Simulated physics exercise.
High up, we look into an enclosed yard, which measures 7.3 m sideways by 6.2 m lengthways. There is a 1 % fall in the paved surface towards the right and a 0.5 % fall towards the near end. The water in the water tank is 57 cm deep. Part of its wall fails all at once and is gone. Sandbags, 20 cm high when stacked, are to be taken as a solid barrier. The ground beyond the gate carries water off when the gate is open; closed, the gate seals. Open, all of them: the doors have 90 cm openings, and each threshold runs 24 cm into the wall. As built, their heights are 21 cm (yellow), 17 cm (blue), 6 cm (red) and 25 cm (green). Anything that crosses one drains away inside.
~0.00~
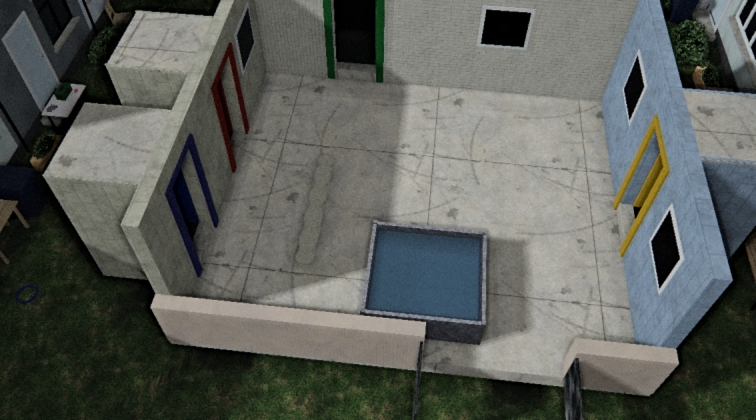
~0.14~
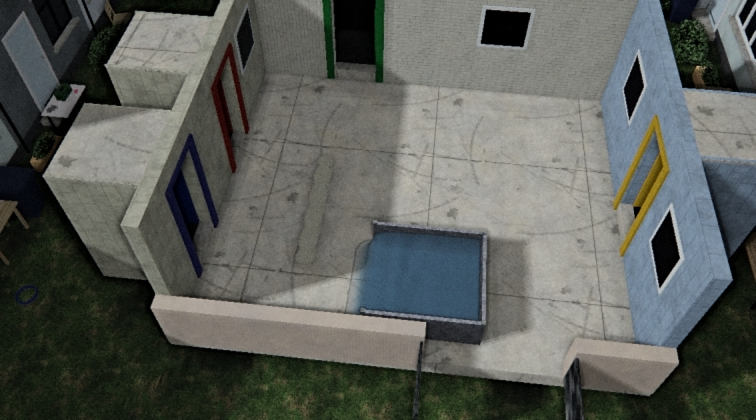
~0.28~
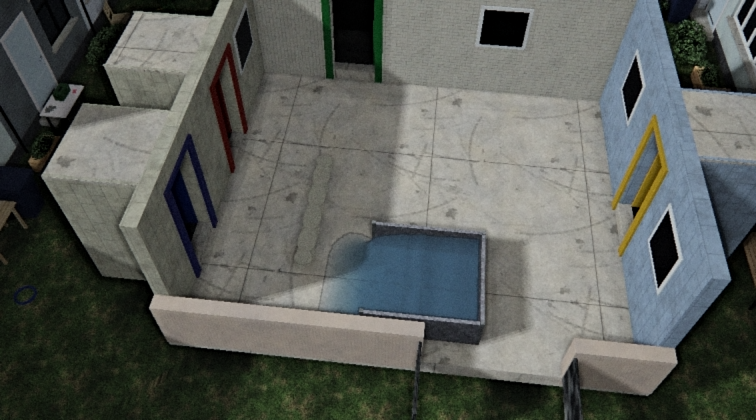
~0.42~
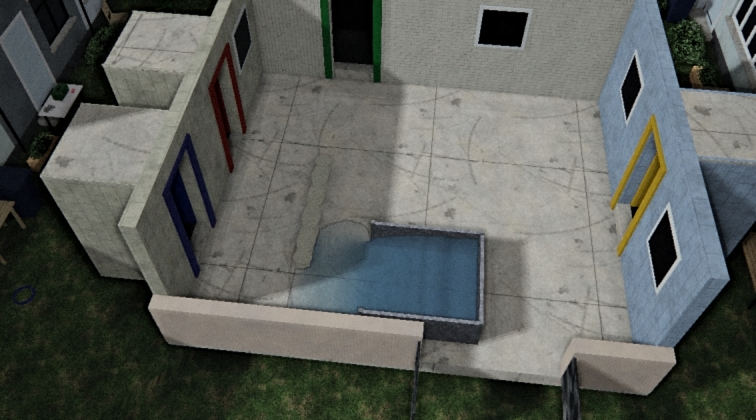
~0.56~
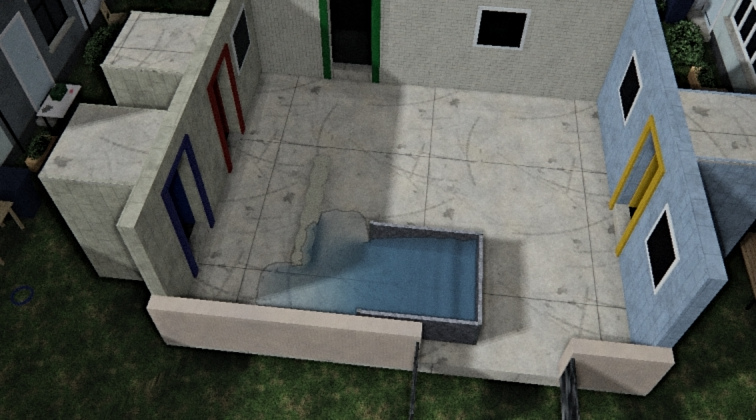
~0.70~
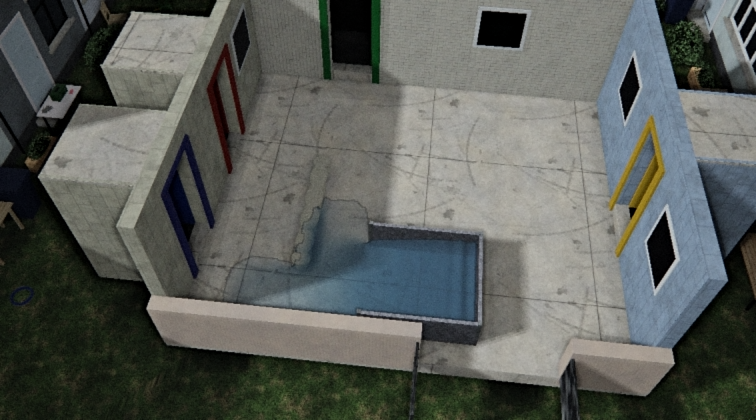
Walled yard with coloured door surrounds, a raised water tank losing its left side and water spreading leftward across the paving.
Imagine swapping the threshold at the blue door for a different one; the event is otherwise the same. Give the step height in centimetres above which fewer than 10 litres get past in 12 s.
17.5 cm.
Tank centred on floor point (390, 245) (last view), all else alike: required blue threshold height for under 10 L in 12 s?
Then it needs to be around 13.5 cm high.
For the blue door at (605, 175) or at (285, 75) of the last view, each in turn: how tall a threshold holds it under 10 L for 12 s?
Minimums: About 6.5 cm and 13.5 cm.
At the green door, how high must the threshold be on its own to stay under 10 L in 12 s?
The green door needs around 10.0 cm.
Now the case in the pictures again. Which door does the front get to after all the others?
I'd say the yellow one.
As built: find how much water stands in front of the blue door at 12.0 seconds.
Lab note: Depth approx. 1.5 cm.
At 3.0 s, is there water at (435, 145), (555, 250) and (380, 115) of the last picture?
1: Awash; 2: Unwetted; 3: Awash.
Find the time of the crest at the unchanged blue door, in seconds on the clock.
It peaks at about 2.2 s.
After 1.4 s water covers 15 % of the floor, deepest (42 cm) near (184, 312); 12 cm at the blue door, 0 litres in over its 17 cm threshold.
After 3.0 s water covers 40 % of the floor, deepest (26 cm) near (181, 322); 18 cm at the blue door, 9 litres in over its 17 cm threshold.
After 12.0 s water covers 90 % of the floor, deepest (12 cm) near (629, 371); 2 cm at the blue door, 11 litres in over its 17 cm threshold.
At the blue door as built, the water arrived by 1.1 s and peaked near 22 cm at 2.2 s.
Run again over the same 12 s with other heights there, 29 litres in over 13.5 cm, 6 litres over 19 cm. The limit of 10 litres is kept from about 17.5 cm up.
